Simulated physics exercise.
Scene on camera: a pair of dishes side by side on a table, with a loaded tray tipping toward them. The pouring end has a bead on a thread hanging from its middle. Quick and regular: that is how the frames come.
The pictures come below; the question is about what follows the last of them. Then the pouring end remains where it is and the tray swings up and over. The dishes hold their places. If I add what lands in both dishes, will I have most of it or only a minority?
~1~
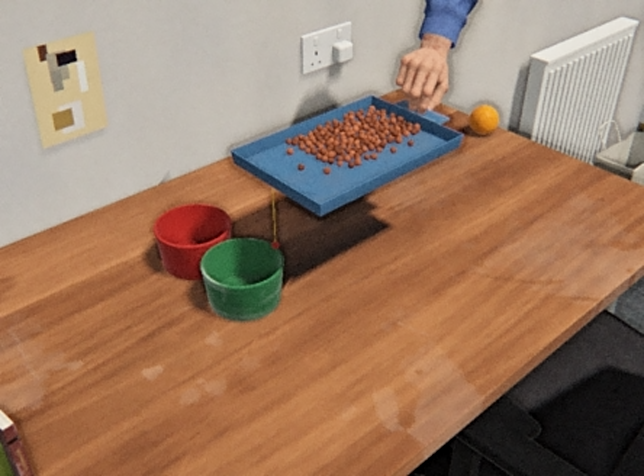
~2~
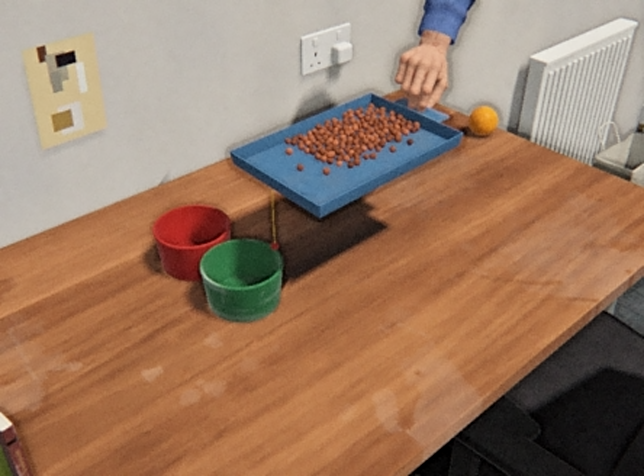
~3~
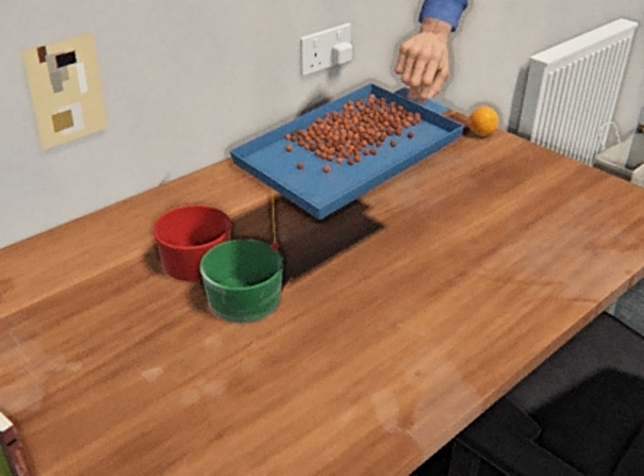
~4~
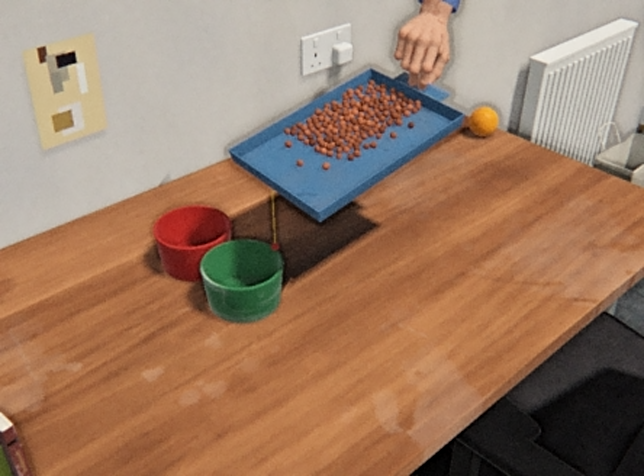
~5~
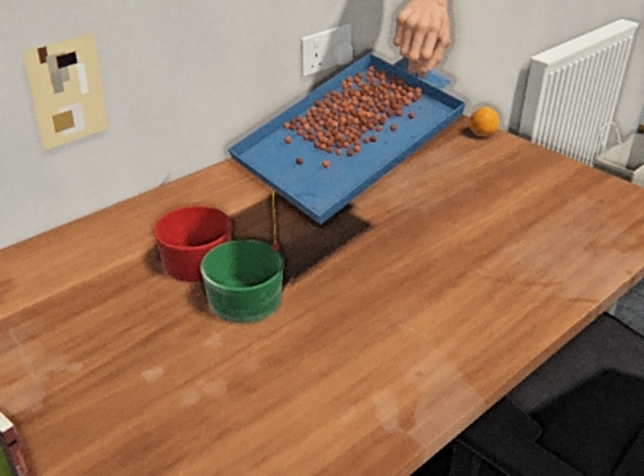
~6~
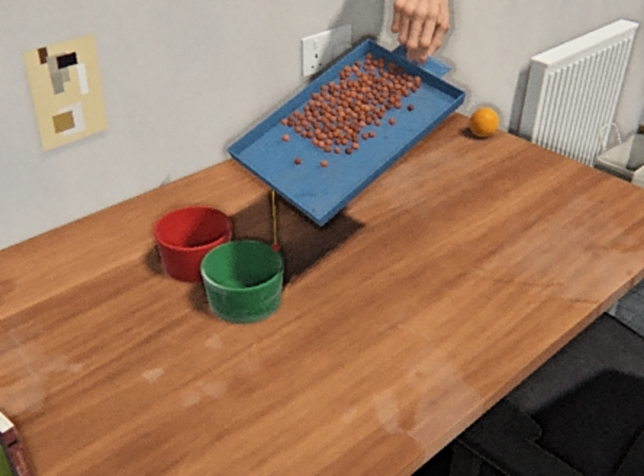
Well, most of the load misses the dishes, as it turns out.
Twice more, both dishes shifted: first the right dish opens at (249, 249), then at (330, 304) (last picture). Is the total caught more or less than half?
First place: Short of half; second place: Beyond half.
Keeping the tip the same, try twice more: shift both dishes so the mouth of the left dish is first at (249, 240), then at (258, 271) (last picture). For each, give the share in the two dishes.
The first gives 60 %, the second 70 %.
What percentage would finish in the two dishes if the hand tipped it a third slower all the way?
Some 10 per cent.
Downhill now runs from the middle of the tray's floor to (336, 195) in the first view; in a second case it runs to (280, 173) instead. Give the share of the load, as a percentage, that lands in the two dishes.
About 0 % and 80 %.
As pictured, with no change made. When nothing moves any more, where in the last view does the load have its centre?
The centre ends up roughly at (283, 342).
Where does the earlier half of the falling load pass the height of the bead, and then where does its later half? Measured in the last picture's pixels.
Points: About (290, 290), then about (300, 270).
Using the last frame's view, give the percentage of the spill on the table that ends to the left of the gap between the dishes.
Estimate: About 20 percent.
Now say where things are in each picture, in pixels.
In the first frame, corners of the pouring end near (234, 151) and (320, 202), level; middle of the load near (355, 137), clay pellets; left dish near (163, 253); right dish near (211, 293); bead on its thread near (275, 245).
In the second frame, corners of the pouring end near (233, 151) and (320, 204), level; middle of the load near (354, 136).
In the third frame, corners of the pouring end near (232, 151) and (319, 206), tipped barely, lowest at the right corner; middle of the load near (354, 131).
In the fourth frame, corners of the pouring end near (231, 150) and (319, 210), tipped a little, lowest at the right corner; middle of the load near (354, 122).
In the fifth frame, corners of the pouring end near (231, 149) and (319, 213), tipped clearly, lowest at the right corner; middle of the load near (353, 113).
In the sixth frame, corners of the pouring end near (230, 149) and (319, 216), tipped clearly, lowest at the right corner; middle of the load near (352, 106); left dish near (163, 256); right dish near (211, 296).
Shortly afterwards, tray tipped steeply; the bulk on the tray; only a few outside both; near a quarter in the air.
Next, tray tipped past a quarter turn; near a third on the tray; a little in the right dish; near half outside both; a little in the air.
Some moments later, tray tipped past a quarter turn; near a quarter in the right dish; the bulk outside both.
In the end, tray tipped past a quarter turn; near a quarter in the right dish; none at all in the left dish; the bulk outside both.
